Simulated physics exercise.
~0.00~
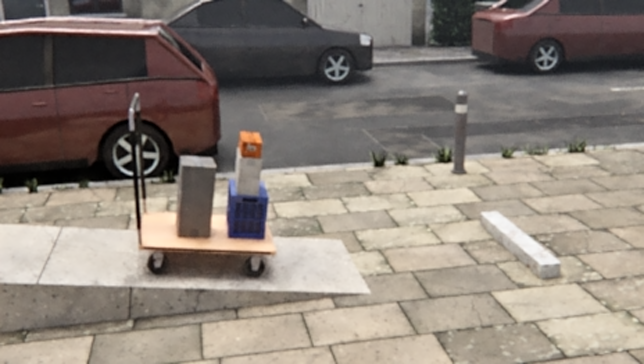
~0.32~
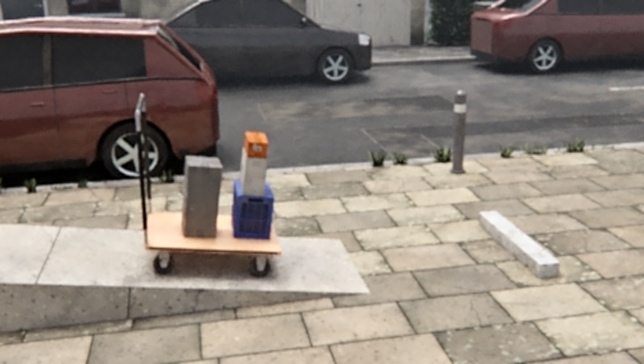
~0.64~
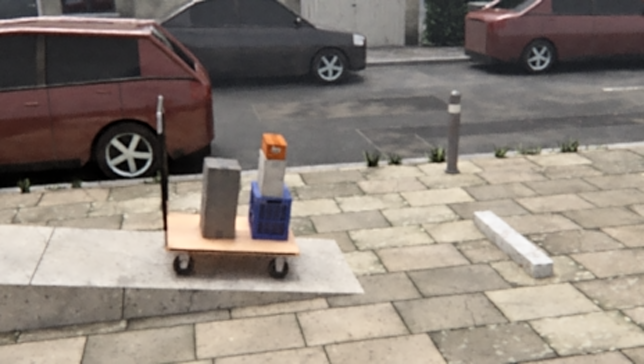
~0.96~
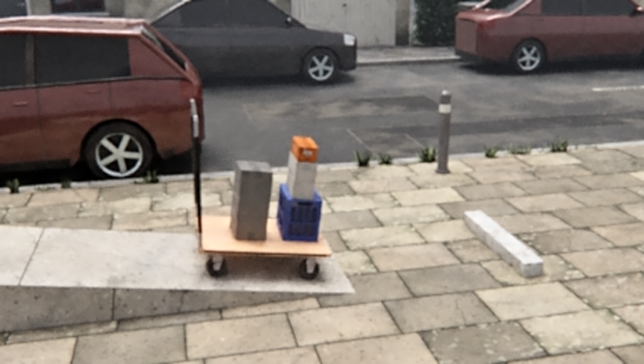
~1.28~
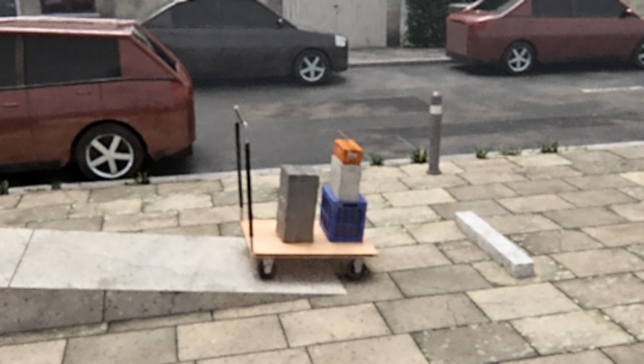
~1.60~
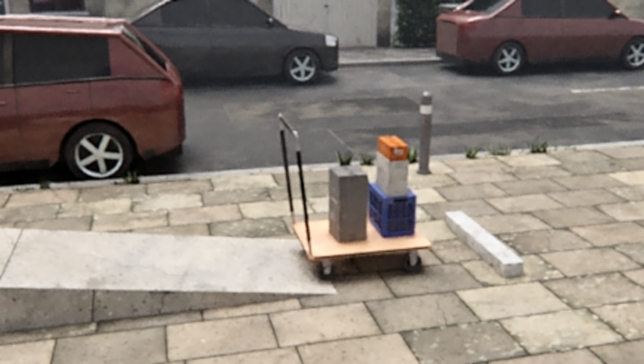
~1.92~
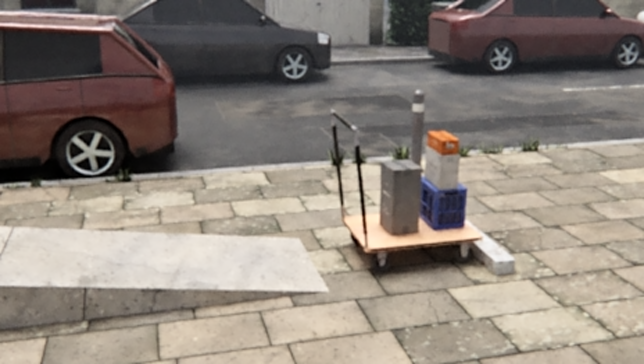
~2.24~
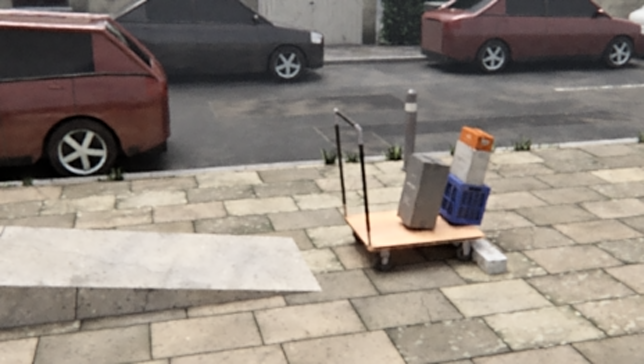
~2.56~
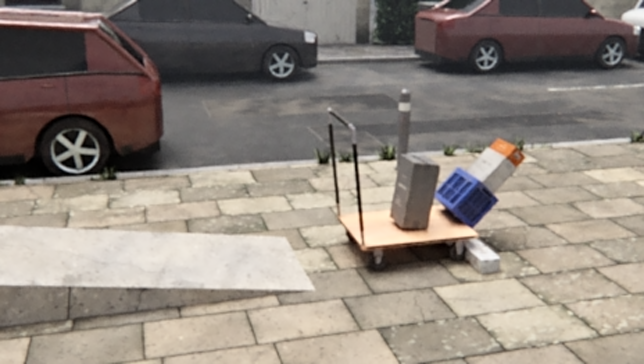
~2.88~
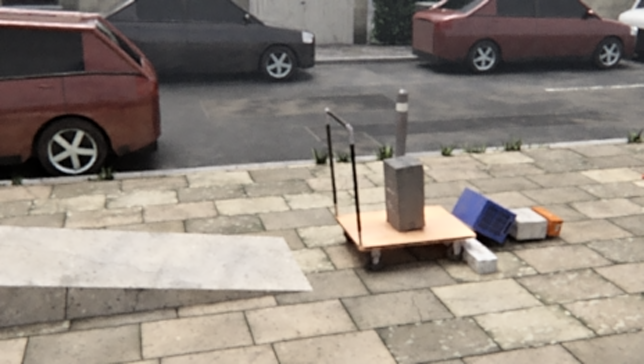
A flat trolley carrying a grey box and a blue crate stacked with white and orange boxes rolled right down a ramp and stopped abruptly at a low kerb; the stack toppled off the front onto the paving, while the grey box rocked but stayed aboard.
